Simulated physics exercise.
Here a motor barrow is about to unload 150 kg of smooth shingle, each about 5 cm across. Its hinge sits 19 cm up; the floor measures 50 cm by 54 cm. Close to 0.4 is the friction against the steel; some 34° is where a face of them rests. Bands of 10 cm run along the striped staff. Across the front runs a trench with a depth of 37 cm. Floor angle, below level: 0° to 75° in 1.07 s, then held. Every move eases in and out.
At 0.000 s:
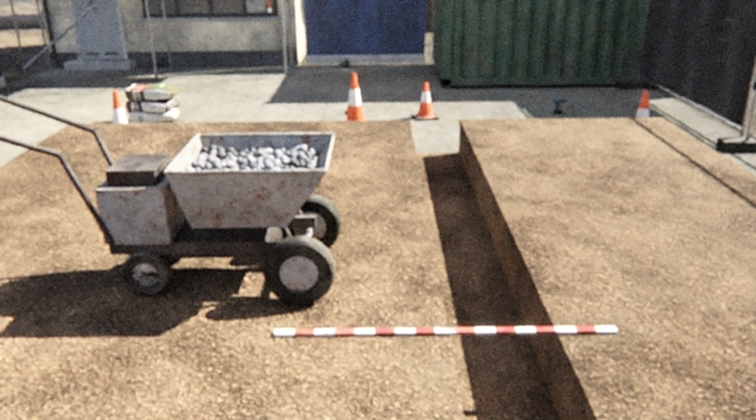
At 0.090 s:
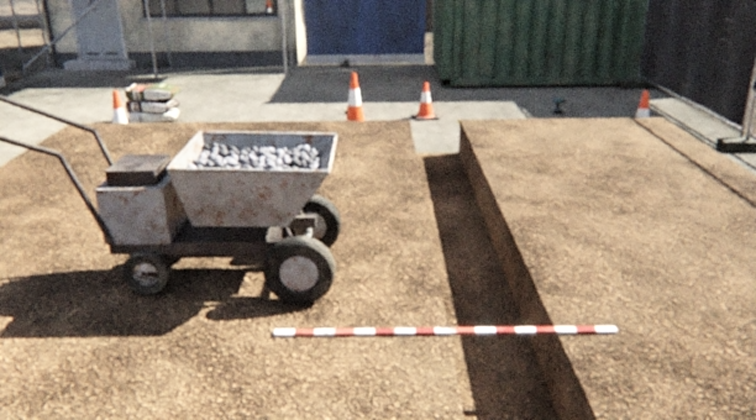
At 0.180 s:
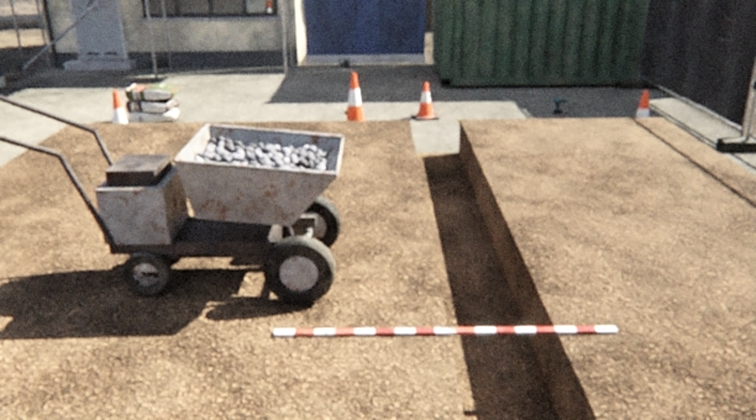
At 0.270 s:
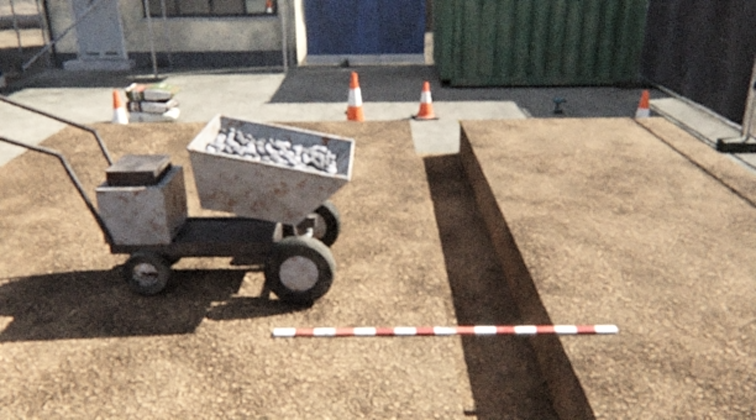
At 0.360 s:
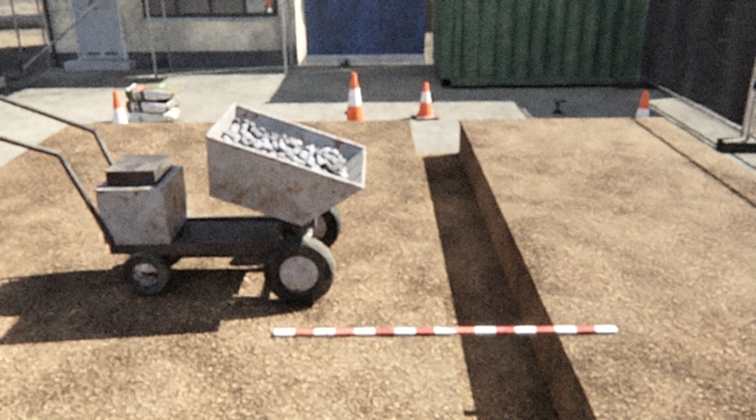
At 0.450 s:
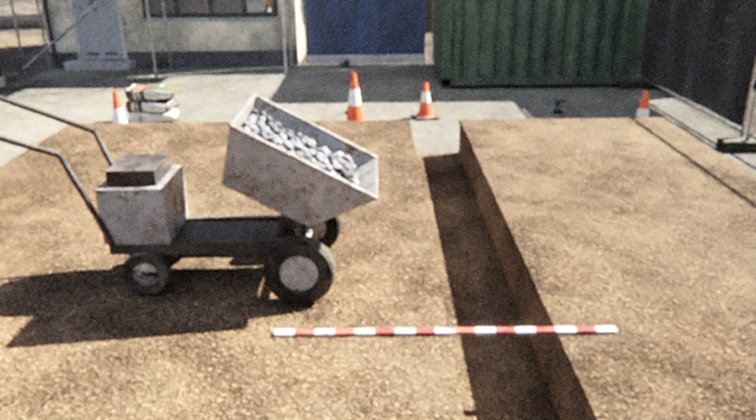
A grey, rust-marked skip full of grey stones sits on a motor barrow at left, seen from slightly above in a sunlit yard of brown ground. A red-and-white staff lies across a dark trench to its right, with orange-and-white cones, a blue door and a green container behind. The skip tilts forward, slowly then faster, its rear rising and front lip lowering rightward, while barrow and camera stay still.
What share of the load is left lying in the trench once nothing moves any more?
About 90 per cent.
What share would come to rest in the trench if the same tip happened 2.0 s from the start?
With that timing, about 85 per cent.
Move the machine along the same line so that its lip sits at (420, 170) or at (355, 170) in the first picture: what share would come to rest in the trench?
Near 60 and near 100 percent.
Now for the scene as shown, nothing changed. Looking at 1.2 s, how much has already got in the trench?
Close to 40 per cent at that time.
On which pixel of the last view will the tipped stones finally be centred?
Resting centre: About (480, 319).
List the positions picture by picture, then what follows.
In the first picture, lip at (326, 171), floor tilted 0°, highest stones at (280, 155).
In the second picture, the skip is at 2°, its lip at (329, 172); the top of the load is at (262, 153); the stones move at 0.3 m/s on average.
In the third picture, the skip is at 6°, its lip at (337, 175); the top of the load is at (225, 148); the stones move at 0.5 m/s on average.
In the fourth picture, the skip is at 12°, its lip at (349, 180); the top of the load is at (226, 140); the stones move at 0.7 m/s on average.
In the fifth picture, lip at (363, 188), floor tilted 20°, highest stones at (237, 130); the stones move at 0.8 m/s on average.
In the sixth picture, lip at (377, 198), floor tilted 29°, highest stones at (254, 119); the stones move at 0.9 m/s on average.
After 0.8 s the floor is at 63°; 100 % in the skip; the foremost stones are at (413, 237).
After 1.2 s the floor is at 75°; 51 % in the skip, 11 % short of the trench, 39 % in the trench; the foremost stones are at (509, 335).
After 1.5 s the floor is at 75°; 17 % in the skip, 13 % short of the trench, 70 % in the trench; the foremost stones are at (519, 308).
After 3.5 s the floor is at 75°; 0 % in the skip, 10 % short of the trench, 90 % in the trench; the foremost stones are at (520, 310).
